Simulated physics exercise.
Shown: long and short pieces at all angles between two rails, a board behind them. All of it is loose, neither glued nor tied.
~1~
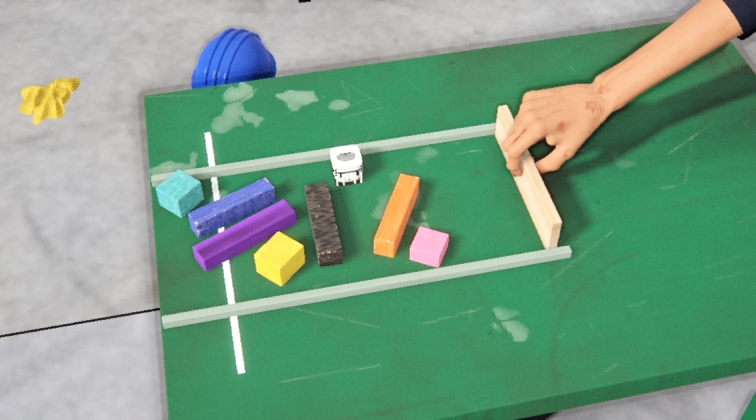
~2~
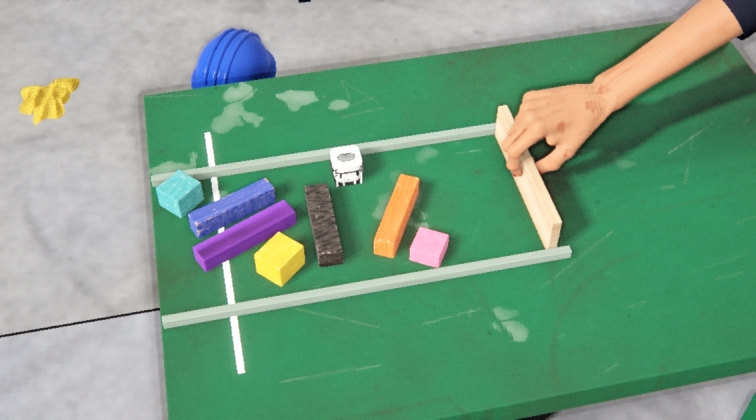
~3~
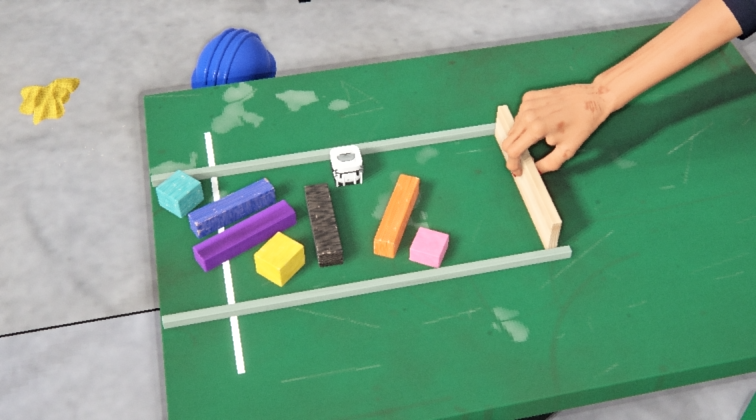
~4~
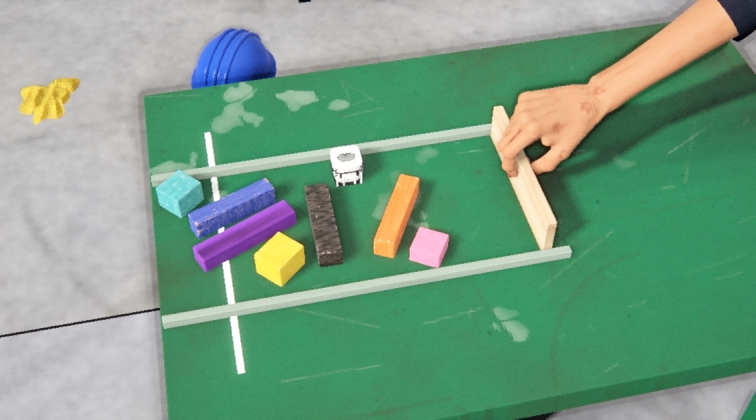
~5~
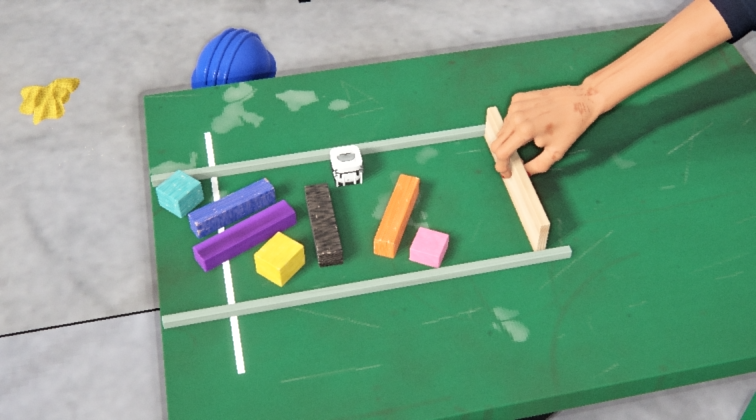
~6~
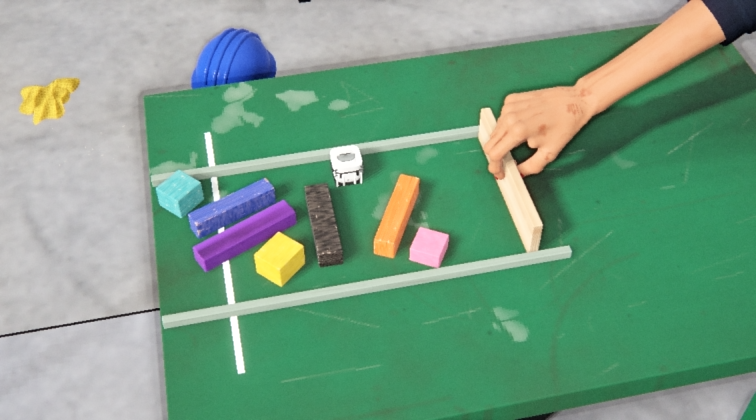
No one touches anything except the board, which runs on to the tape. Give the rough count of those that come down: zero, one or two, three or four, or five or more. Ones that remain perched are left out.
Falls: Three or four.
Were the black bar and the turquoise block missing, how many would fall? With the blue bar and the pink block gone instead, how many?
First 0, then 1.
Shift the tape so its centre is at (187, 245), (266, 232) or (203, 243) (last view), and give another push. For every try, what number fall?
Down on the floor: 5, 0 and 4.
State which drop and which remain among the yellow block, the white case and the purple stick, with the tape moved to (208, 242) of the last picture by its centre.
Here the yellow block drops down while the white case remains in place and the purple stick drops down.
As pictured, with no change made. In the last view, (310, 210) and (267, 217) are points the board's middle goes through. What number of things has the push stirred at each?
At the first spot 7, then 8.
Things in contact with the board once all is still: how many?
The count in contact is 3.
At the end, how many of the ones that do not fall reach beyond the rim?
Count: 1.
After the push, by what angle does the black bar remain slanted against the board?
Around 20 degrees.
Early on, none off yet; turquoise block at rest near (180, 194); blue bar at rest near (233, 208); purple stick at rest near (246, 235).
Finally, the number that fall off is three or four; lost, yellow block, purple stick, blue bar and turquoise block.
